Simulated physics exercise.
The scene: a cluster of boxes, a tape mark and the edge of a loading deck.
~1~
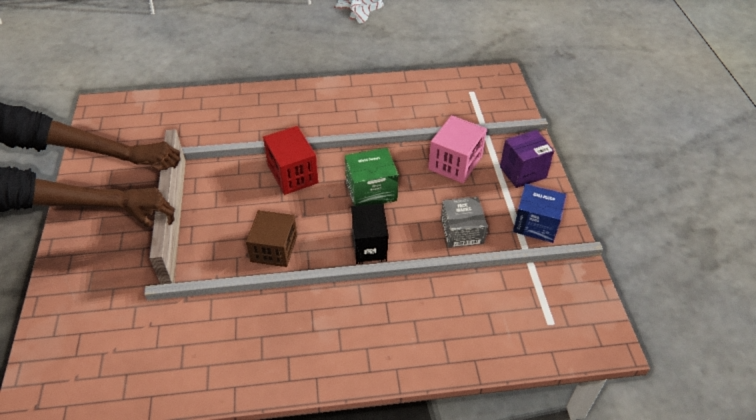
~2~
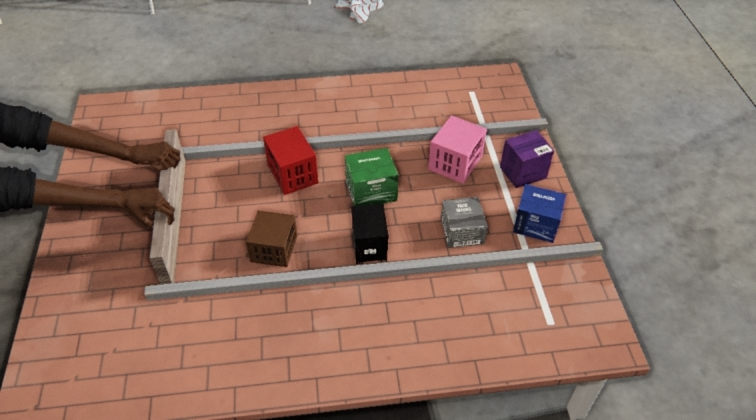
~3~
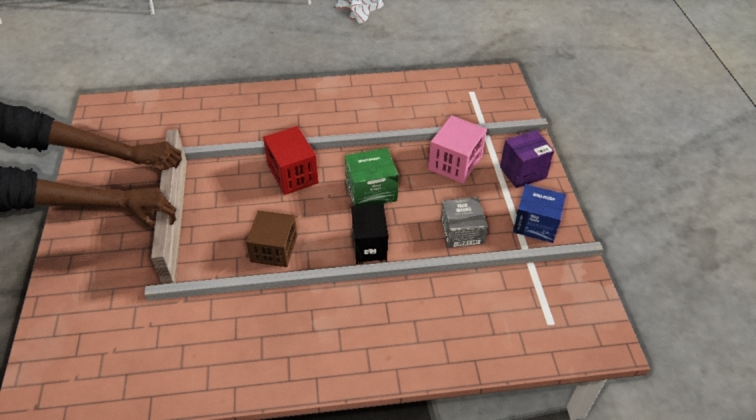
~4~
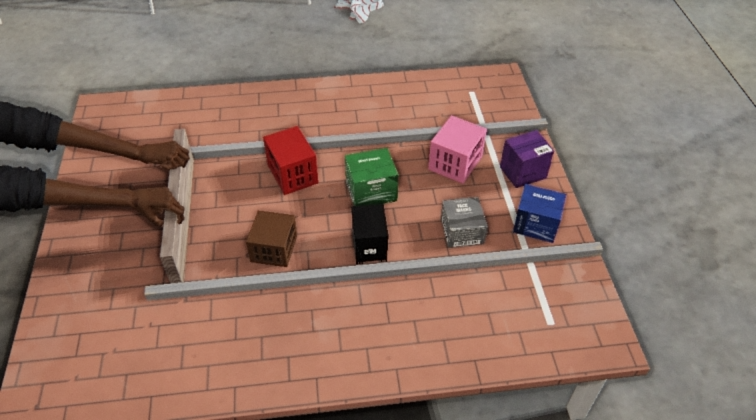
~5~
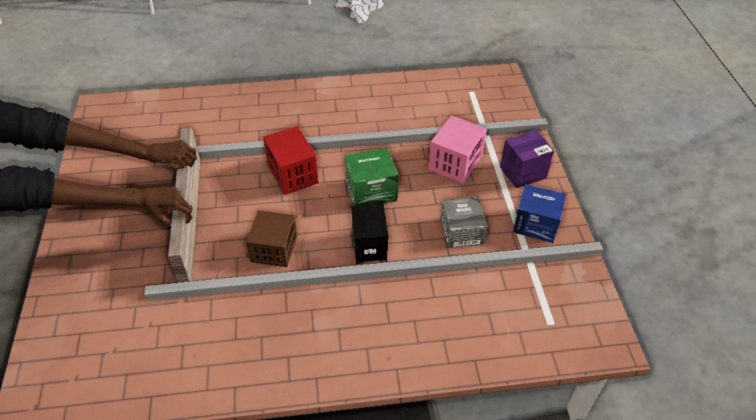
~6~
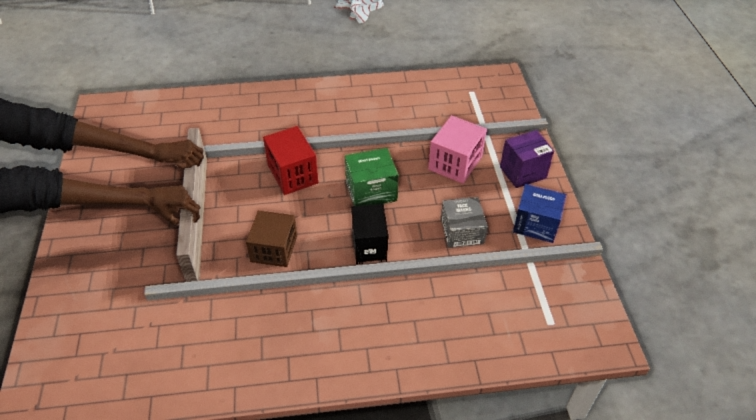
At the start, two hands hold a wooden plank upright at the left end of a brick-patterned table, between two grey rails, with eight colourful boxes spread out to its right. The hands then push the plank slowly a short way right, without reaching the boxes, which all stay still.
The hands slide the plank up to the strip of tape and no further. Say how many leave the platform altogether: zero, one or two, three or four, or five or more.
Outcome: The number that fall off is three or four.
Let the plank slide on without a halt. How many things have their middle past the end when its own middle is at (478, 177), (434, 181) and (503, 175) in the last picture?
Past the end: 1, 0 and 3.
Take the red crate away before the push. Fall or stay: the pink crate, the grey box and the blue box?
The pink crate remains up, the grey box drops off, the blue box goes over.
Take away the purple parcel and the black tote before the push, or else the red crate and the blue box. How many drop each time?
Fallen: 1, and 1 in the other try.
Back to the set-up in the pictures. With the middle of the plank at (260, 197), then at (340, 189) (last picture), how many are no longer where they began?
The counts are 1 and 4.
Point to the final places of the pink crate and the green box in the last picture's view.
First (547, 132), then (551, 176).
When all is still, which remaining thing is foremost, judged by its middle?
That is the pink crate.
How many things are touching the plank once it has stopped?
That makes 2.
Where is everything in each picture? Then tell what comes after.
Purple parcel (526, 159); blue box (539, 213); pink crate (457, 149); plank (170, 204); tape (505, 191), in the first frame.
Blue box (539, 213); red crate (291, 160), in the second frame.
Pink crate (457, 149); brown crate (273, 239), in the third frame.
Purple parcel (526, 159); plank (179, 204), in the fourth frame.
Blue box (539, 213); green box (371, 178), in the fifth frame.
Purple parcel (526, 159); blue box (539, 213); pink crate (457, 149); plank (193, 202); tape (505, 191), in the sixth frame.
A little later, none off yet; purple parcel at rest near (526, 159); blue box at rest near (539, 213); pink crate at rest near (457, 149).
When it is over, the number that fall off is three or four; down, grey box, blue box and purple parcel.
